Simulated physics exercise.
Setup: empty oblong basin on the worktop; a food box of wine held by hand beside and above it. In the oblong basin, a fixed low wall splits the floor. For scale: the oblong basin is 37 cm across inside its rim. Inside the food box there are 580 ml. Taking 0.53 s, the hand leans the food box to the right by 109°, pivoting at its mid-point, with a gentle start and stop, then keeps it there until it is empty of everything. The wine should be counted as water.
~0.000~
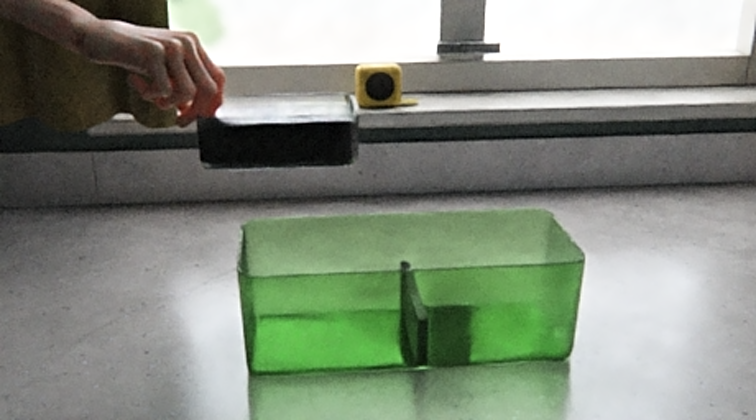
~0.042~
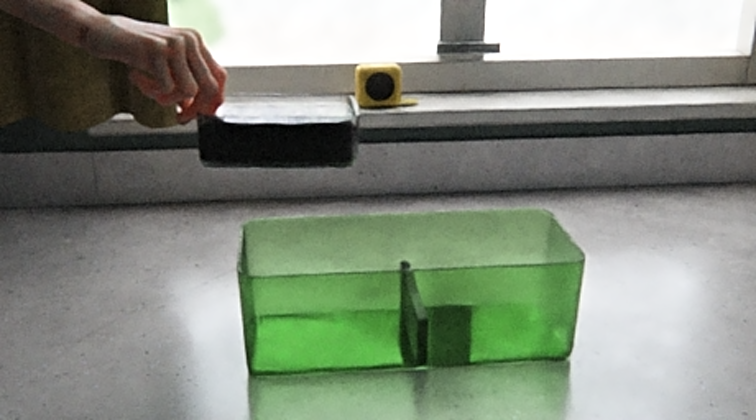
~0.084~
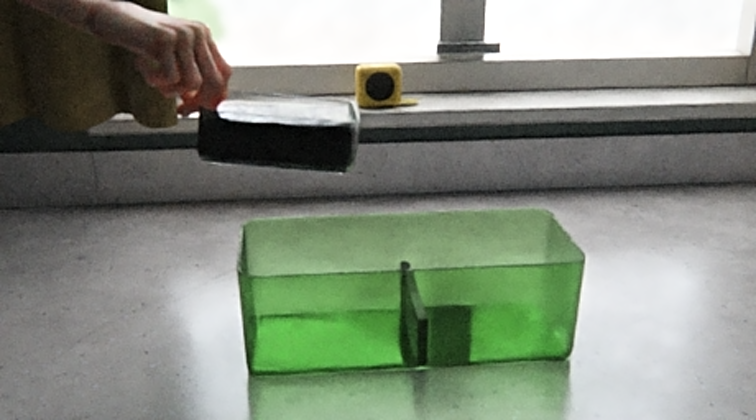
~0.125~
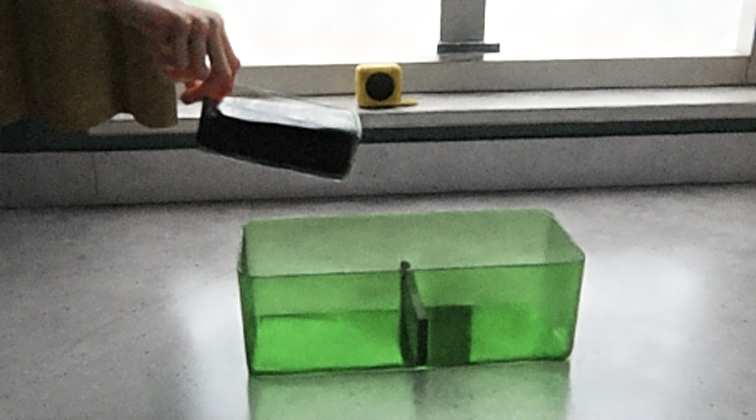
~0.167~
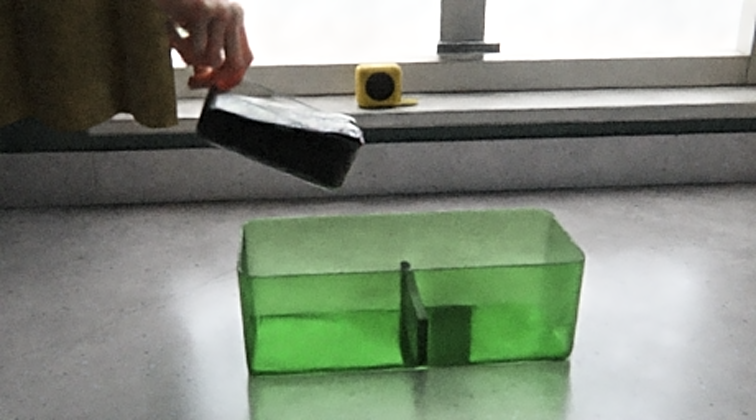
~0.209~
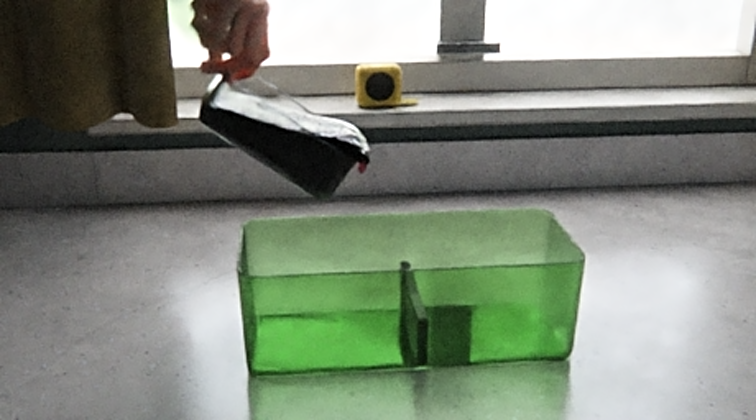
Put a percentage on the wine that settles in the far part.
Roughly 14 per cent ends up there.
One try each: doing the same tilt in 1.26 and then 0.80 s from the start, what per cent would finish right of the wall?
The first try gives 55 percent and the second 45 percent.
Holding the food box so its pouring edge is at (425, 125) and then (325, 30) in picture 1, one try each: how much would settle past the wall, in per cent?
It comes to 85 per cent, and then 5 per cent.
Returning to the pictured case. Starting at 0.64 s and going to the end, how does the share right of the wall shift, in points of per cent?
Result: An increase, close to 2.
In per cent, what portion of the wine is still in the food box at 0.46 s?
Fraction remaining: Approx. 8 per cent.
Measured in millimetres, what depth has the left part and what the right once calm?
Some 18 mm on the left and some 4 mm on the right.
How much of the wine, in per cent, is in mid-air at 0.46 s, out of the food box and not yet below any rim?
Estimate: Some 24 % of the total.
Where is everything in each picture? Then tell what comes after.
Tilt 0°; pouring edge (354, 106); surface from (203, 115) to (353, 111); the oblong basin's rim runs from (240, 248) to (567, 235); the wall's top is at (413, 289), in the first frame.
Tilt 2°; pouring edge (355, 108); surface from (203, 114) to (353, 112), in the second frame.
Tilt 7°; pouring edge (357, 114); surface from (204, 110) to (354, 115), in the third frame.
Tilt 14°; pouring edge (358, 124); surface from (205, 106) to (356, 119), in the fourth frame.
Tilt 25°; pouring edge (357, 138); surface from (207, 103) to (346, 126); 4 per cent is over the edge, in the fifth frame.
Tilt 37°; pouring edge (353, 153); surface from (205, 99) to (329, 128); 11 per cent is over the edge, in the sixth frame.
After 0.46 s the tilt is 104° and 8 per cent is still to pour, 58 is left of the wall and 10 right of it.
After 0.64 s the tilt is 109° and 2 per cent is still to pour, 81 is left of the wall and 12 right of it.
After 0.82 s the tilt is 109° and 0 per cent is still to pour, 82 is left of the wall and 13 right of it.
After 1.03 s the tilt is 109° and 0 per cent is still to pour, 82 is left of the wall and 14 right of it.
In the end 82 per cent lies left of the wall, 14 right of it and 4 outside.
